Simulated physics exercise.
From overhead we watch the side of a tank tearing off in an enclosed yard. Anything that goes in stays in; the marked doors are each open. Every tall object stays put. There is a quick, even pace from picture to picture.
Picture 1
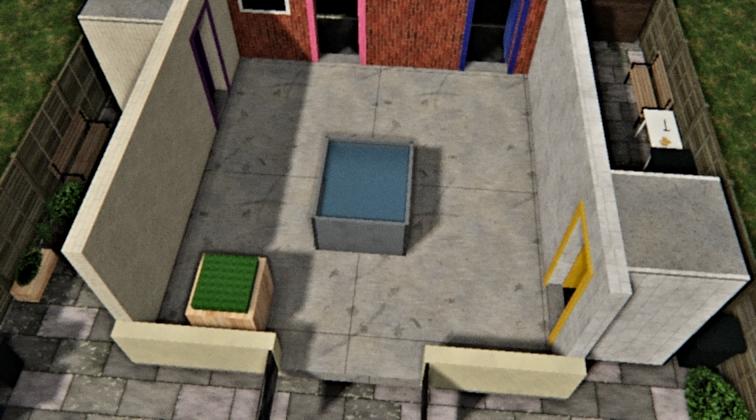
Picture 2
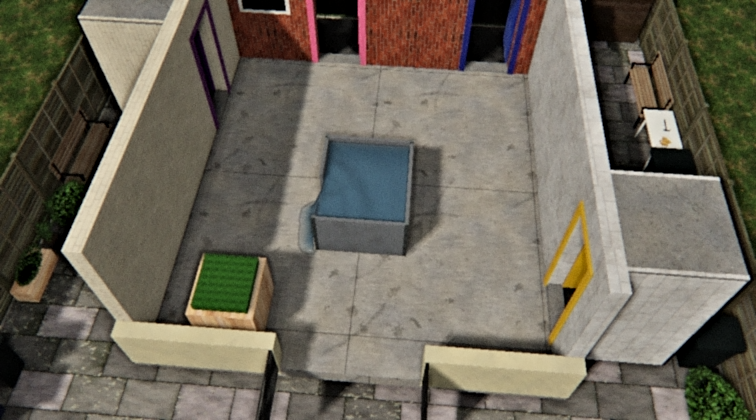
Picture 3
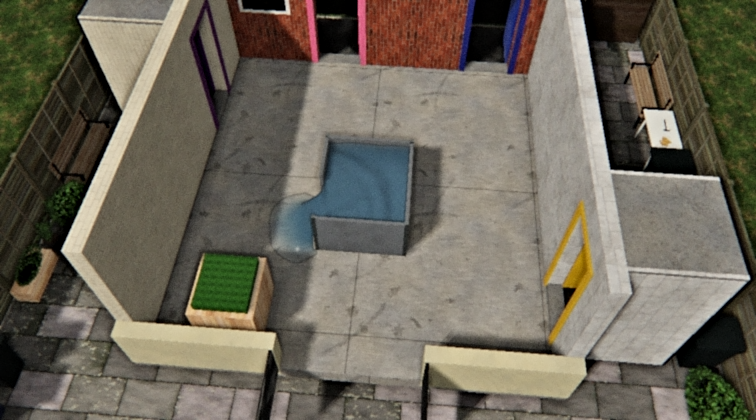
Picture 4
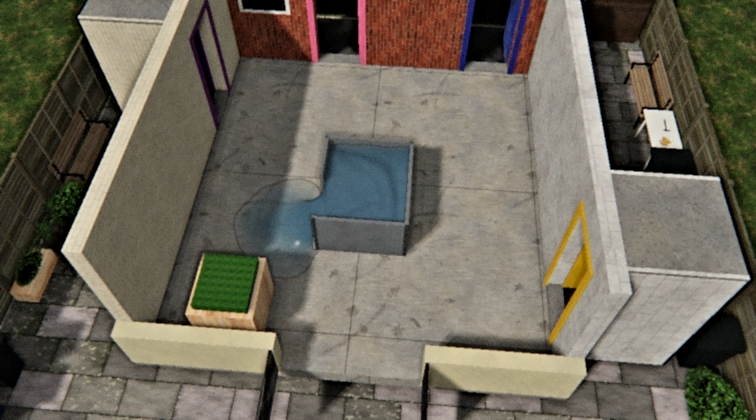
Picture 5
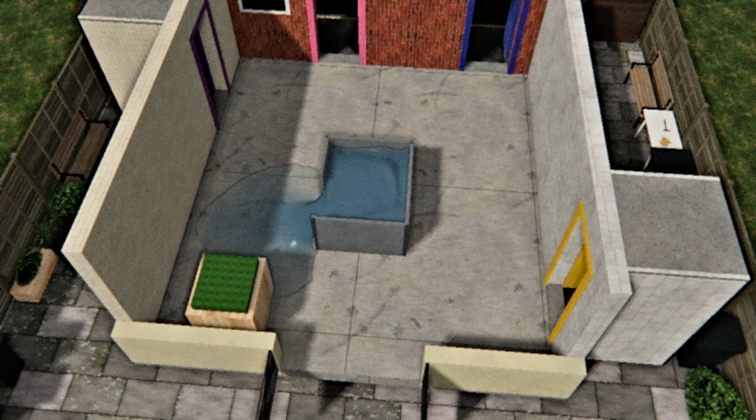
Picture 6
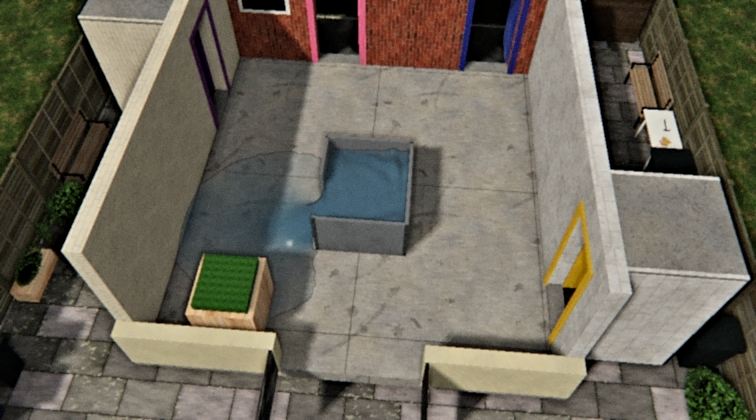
Water poured out through the left side of a square gray tank in the middle of a walled concrete yard, then fanned out leftward across the floor and around the grass-topped wooden box.
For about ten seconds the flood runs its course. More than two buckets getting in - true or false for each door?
Pink door: True; blue door: False; yellow door: False; purple door: False.
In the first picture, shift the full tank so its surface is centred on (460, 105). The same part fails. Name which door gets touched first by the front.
First comes the purple door.
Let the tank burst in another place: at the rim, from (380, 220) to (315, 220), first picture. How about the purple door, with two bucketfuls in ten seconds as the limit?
Here's my take: The purple door comes in lower.
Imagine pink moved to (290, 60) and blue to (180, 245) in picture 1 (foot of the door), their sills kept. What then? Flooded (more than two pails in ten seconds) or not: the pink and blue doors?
The pink door gets past the limit, and the blue door gets past the limit too.
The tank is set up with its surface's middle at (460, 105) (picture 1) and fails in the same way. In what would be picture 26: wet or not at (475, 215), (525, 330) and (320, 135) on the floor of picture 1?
Points in turn: Not reached; not reached; inundated.
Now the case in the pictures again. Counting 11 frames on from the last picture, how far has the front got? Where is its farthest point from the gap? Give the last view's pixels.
I'd say near (240, 57).
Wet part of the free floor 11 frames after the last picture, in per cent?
It should be close to 25 %.
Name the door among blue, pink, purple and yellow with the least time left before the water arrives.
Result: The one in purple is first.
A moment on, water covers 20 % of the floor; the pink door not reached, the blue door not reached, the yellow door not reached, the purple door wet at the sill, nothing in.
Next, water covers 25 % of the floor; the pink door not reached, the blue door not reached, the yellow door not reached, the purple door wet at the sill, nothing in.
Then, water covers 45 % of the floor; the pink door wet at the sill, nothing in, the blue door not reached, the yellow door not reached, the purple door wet at the sill, nothing in.
Later, water covers 75 % of the floor; the pink door over two buckets in, the blue door wet at the sill, nothing in, the yellow door wet at the sill, nothing in, the purple door wet at the sill, nothing in.
In the end, water covers 95 % of the floor; the pink door over two buckets in, the blue door under two buckets in, the yellow door wet at the sill, nothing in, the purple door wet at the sill, nothing in.
